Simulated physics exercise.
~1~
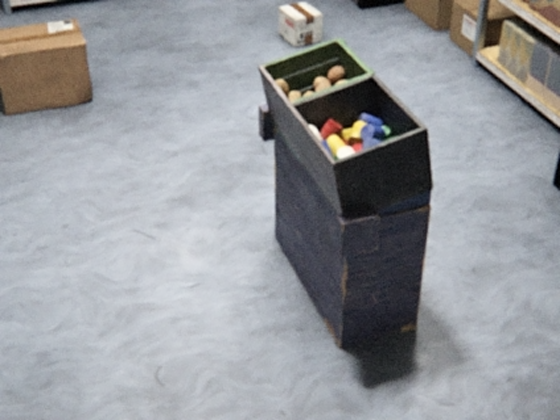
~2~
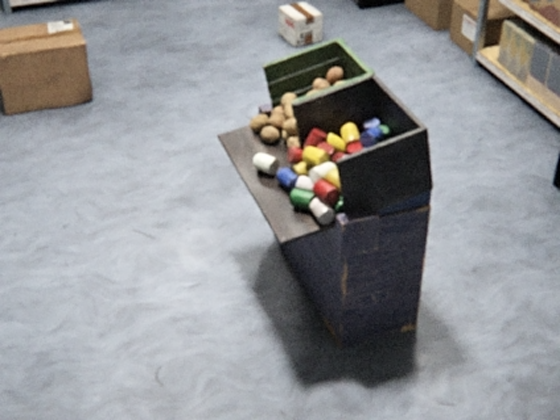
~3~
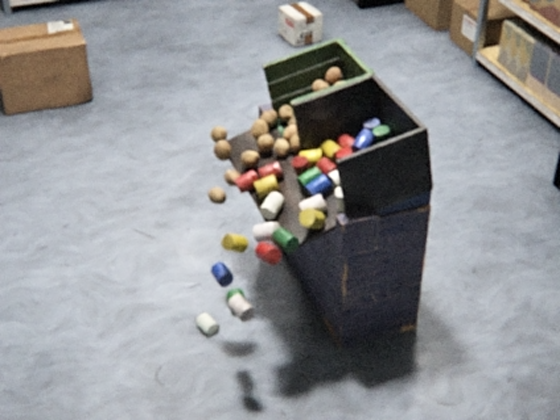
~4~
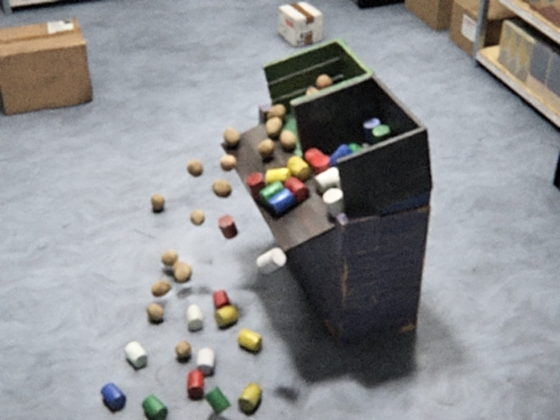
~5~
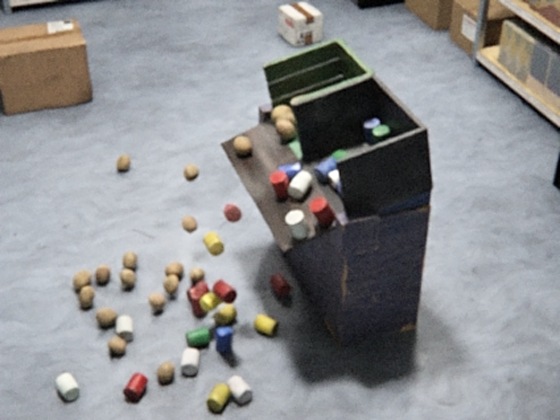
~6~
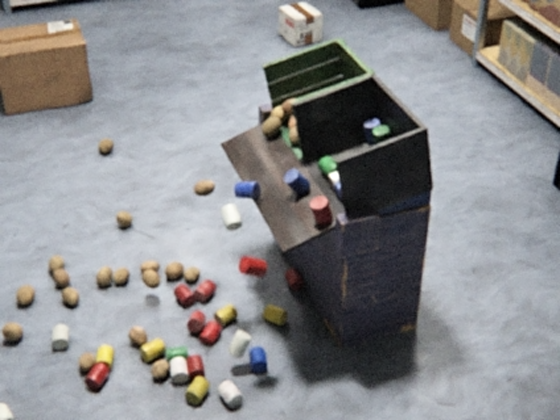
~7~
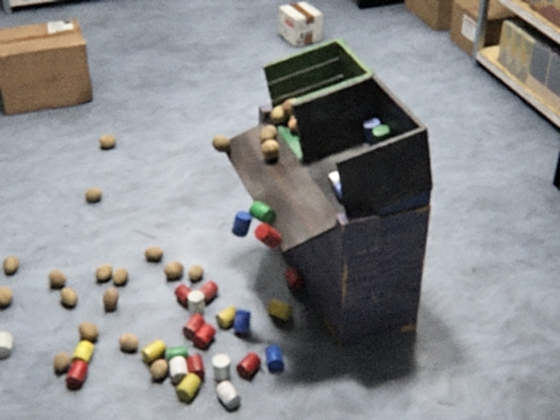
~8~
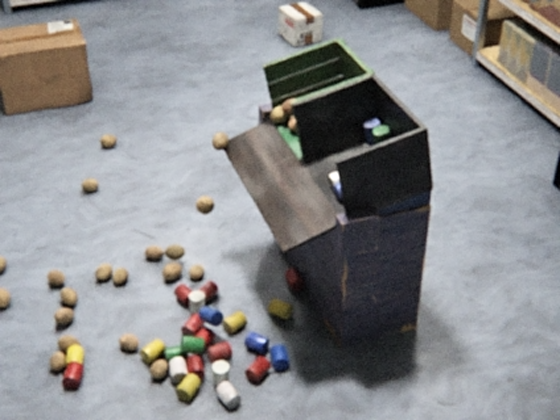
The video shows a flap dropping open on a black bin of colorful small jars and an adjoining green bin of potatoes, sending both loads tumbling left onto the floor, where many pieces lie scattered while some remain in the bins and the flap hangs nearly bare.
